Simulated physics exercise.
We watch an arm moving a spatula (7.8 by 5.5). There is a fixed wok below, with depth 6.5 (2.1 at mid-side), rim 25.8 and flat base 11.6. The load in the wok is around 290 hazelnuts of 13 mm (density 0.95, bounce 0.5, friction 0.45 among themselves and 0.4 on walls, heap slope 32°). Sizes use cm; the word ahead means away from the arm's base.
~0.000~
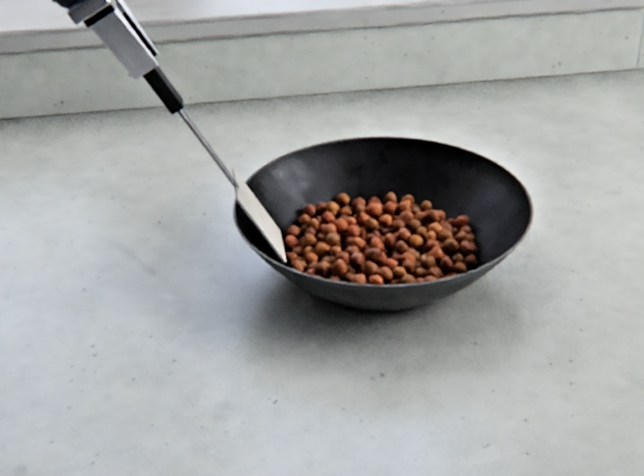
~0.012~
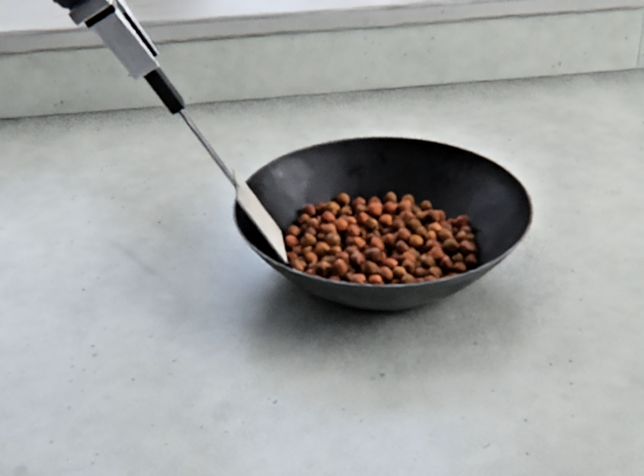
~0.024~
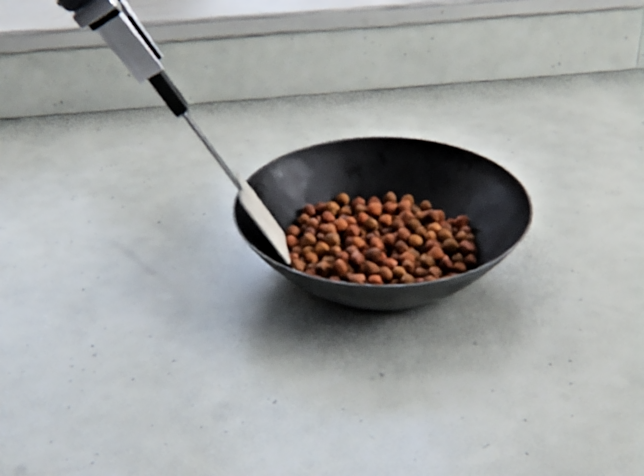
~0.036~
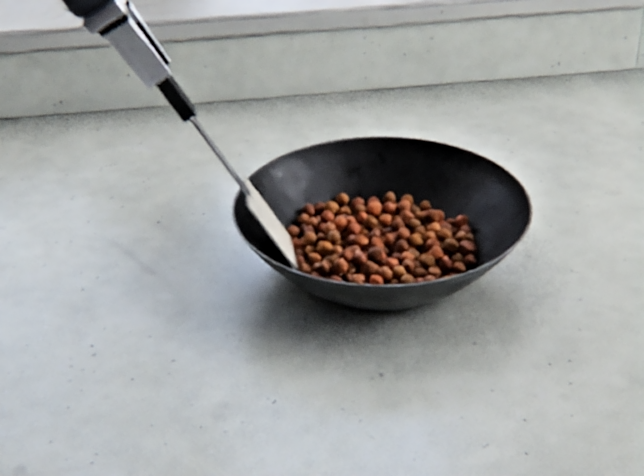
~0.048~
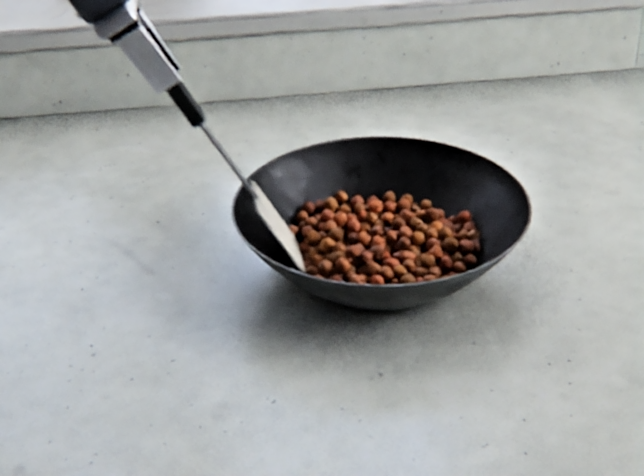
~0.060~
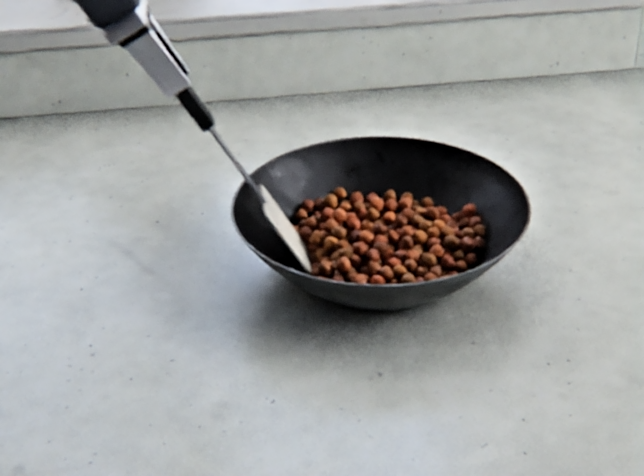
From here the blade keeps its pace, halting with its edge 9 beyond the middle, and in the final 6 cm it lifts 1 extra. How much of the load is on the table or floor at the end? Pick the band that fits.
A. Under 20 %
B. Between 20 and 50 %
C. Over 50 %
(A) Under 20 %.
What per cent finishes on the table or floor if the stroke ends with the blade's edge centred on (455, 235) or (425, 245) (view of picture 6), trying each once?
I'd say some 0 per cent, then some 0 per cent.
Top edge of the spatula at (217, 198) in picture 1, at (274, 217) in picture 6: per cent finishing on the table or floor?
Some 30 per cent.
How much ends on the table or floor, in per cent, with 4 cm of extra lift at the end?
You'd expect near 15 percent of it there.
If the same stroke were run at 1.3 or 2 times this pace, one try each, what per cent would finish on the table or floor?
25 and 30 %.
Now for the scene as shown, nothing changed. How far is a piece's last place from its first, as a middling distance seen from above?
Near 2 cm, measured level.
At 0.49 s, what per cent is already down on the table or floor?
Estimate: About 10 percent.
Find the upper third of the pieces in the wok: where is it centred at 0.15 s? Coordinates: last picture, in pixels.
It is centred near (418, 232).
After 0.15 s, sloping 61°, highest piece 5 above the table; 294 in the wok.
After 0.24 s, sloping 61°, highest piece 6 above the table; 294 in the wok.
After 0.49 s, sloping 61°, highest piece 7 above the table; 257 in the wok, 30 on the table or floor, 7 on the blade or in flight.
After 1.54 s, sloping 61°, highest piece 7 above the table; 257 in the wok, 37 on the table or floor.
At rest, 257 in the wok, 37 on the table or floor. That is 13 % on the table or floor.
